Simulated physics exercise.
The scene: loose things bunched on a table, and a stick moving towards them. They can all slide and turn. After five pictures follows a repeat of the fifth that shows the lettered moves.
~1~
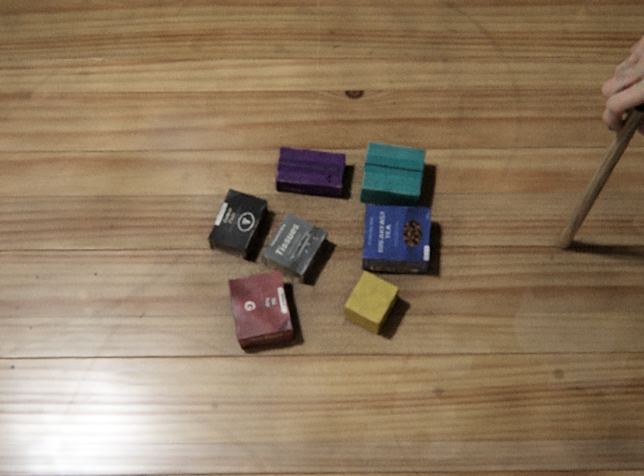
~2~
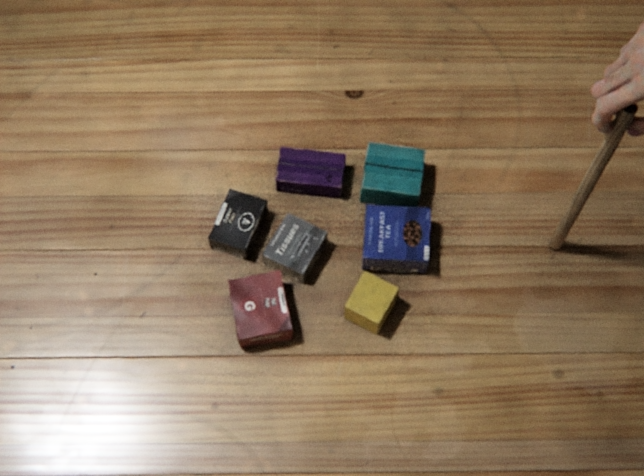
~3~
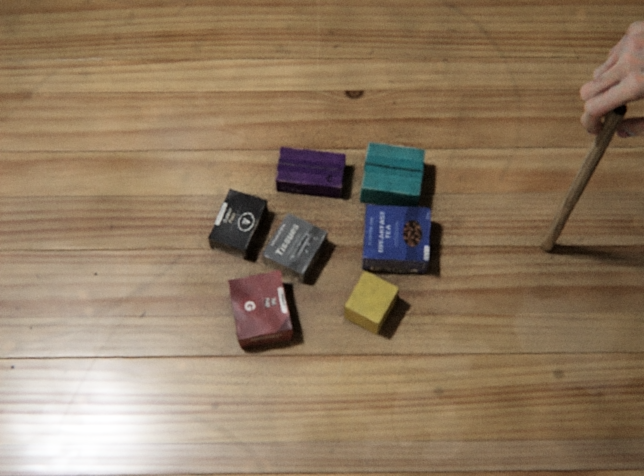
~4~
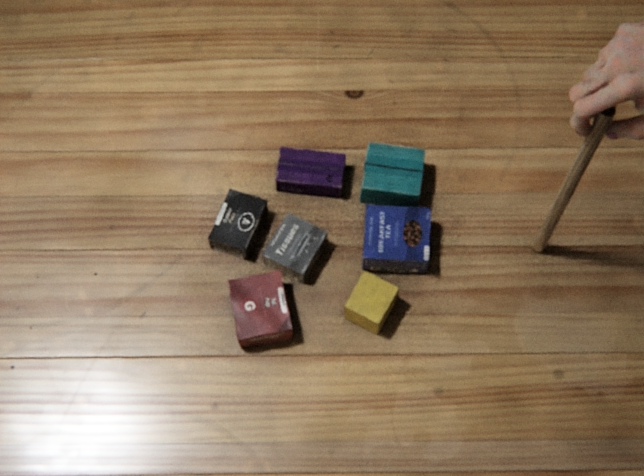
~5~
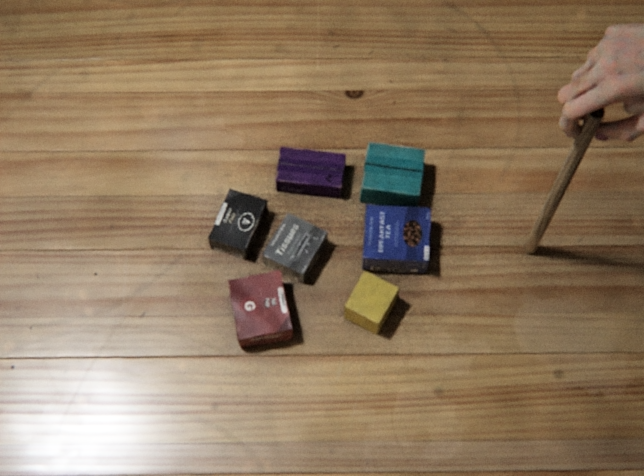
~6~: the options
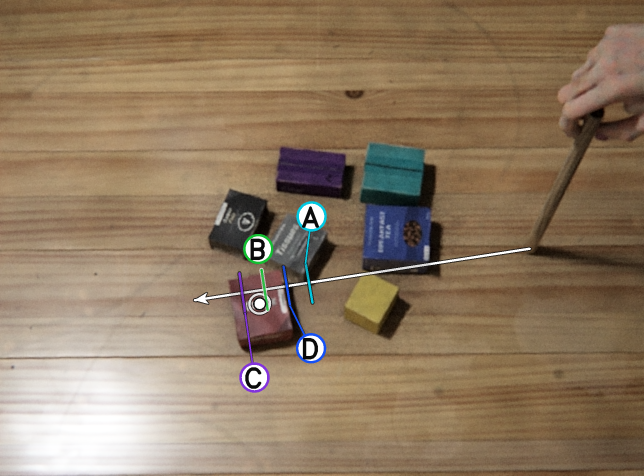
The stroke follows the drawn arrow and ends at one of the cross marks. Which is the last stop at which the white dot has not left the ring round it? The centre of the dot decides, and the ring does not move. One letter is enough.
The farthest safe stop is D.
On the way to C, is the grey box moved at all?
By then, yes.
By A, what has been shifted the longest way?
The blue packet.
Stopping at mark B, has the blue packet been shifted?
Yes.
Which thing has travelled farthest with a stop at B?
The blue packet has gone farthest.
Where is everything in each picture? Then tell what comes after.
The first picture shows grey box (295, 248); turquoise box (393, 175); yellow block (371, 303).
The second picture shows yellow block (371, 303); red box (260, 310).
The third picture shows purple box (311, 173); black box (238, 225).
The fourth picture shows blue packet (396, 239); grey box (295, 248).
The fifth picture shows turquoise box (393, 175); yellow block (371, 303); red box (260, 310).
On the marked copy, A at (309, 283); B at (265, 290); C at (242, 293); D at (287, 286); the arrow from (530, 249) to (195, 301); the white dot at (259, 304).
Following D. Soon after the start, foot of the stick (443, 262).
Later, foot of the stick (356, 276); blue packet (350, 231); grey box (285, 241).
In the end, foot of the stick (287, 287); blue packet (344, 230); grey box (285, 238); the dot is still in its ring.
As for the rest, A keeps the dot in but is short; B shifts the dotted thing to (246, 319); C shifts the dotted thing to (236, 324).
